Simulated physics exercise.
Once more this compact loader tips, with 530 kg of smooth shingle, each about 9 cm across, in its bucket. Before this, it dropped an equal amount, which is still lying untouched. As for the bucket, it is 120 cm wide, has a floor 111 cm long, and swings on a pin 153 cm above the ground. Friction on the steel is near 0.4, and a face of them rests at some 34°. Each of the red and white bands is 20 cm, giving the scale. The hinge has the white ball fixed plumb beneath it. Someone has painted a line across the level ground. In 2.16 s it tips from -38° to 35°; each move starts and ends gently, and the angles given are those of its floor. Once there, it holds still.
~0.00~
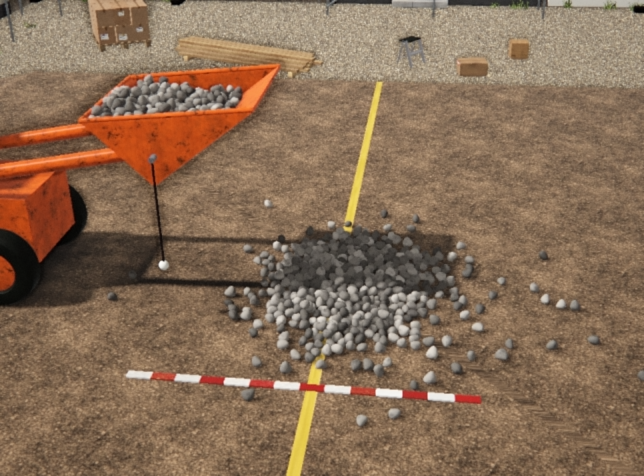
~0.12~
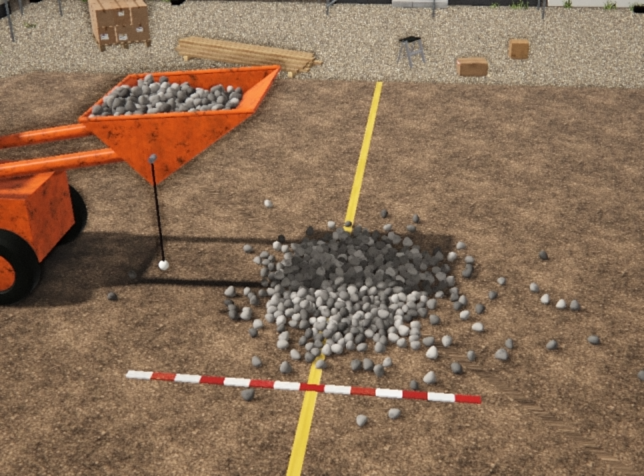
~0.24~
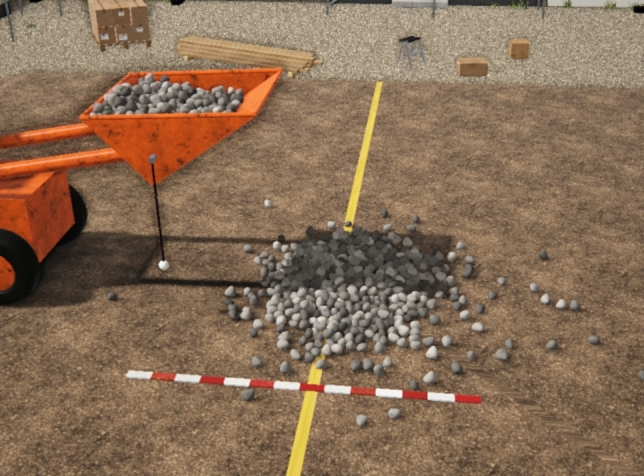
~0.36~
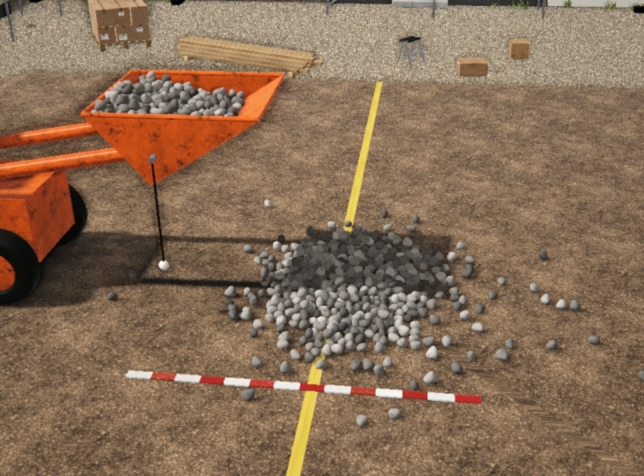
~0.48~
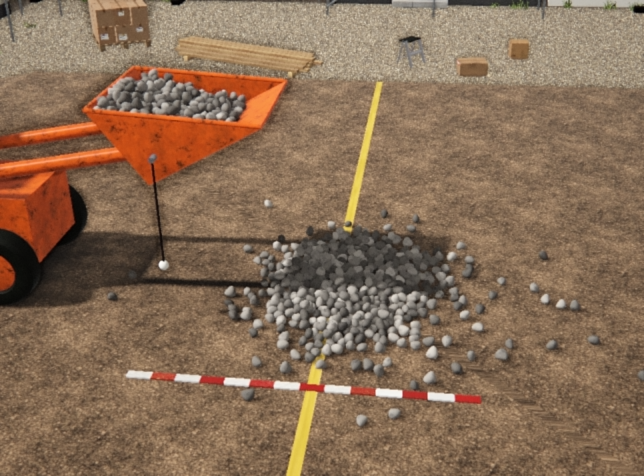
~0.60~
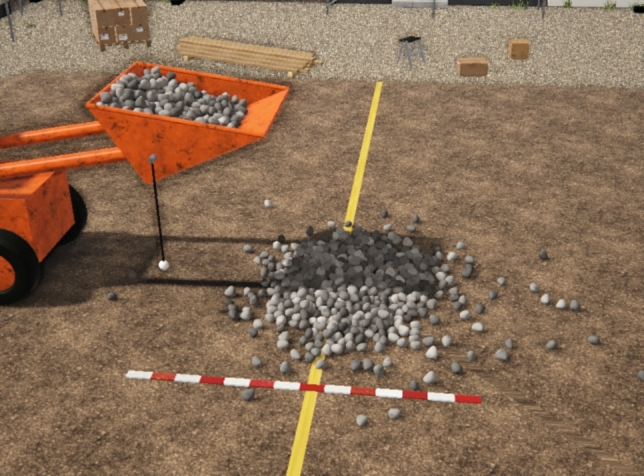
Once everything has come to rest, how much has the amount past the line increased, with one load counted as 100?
About 37 per cent.
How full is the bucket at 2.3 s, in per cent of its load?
It still holds about 30 per cent.
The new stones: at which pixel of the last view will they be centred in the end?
Their middle rests near (317, 273).
After 1.6 s the floor is at 24°; in per cent of one load, 99 in the bucket, 37 short of the line, 64 past the line; the foremost stones are at (567, 312).
After 2.3 s the floor is at 35°; in per cent of one load, 31 in the bucket, 98 short of the line, 72 past the line; the foremost stones are at (567, 312).
After 2.6 s the floor is at 35°; in per cent of one load, 5 in the bucket, 106 short of the line, 90 past the line; the foremost stones are at (567, 312).
After 5.4 s the floor is at 35°; in per cent of one load, 0 in the bucket, 99 short of the line, 101 past the line; the foremost stones are at (567, 312). Net gain past the line, 37.
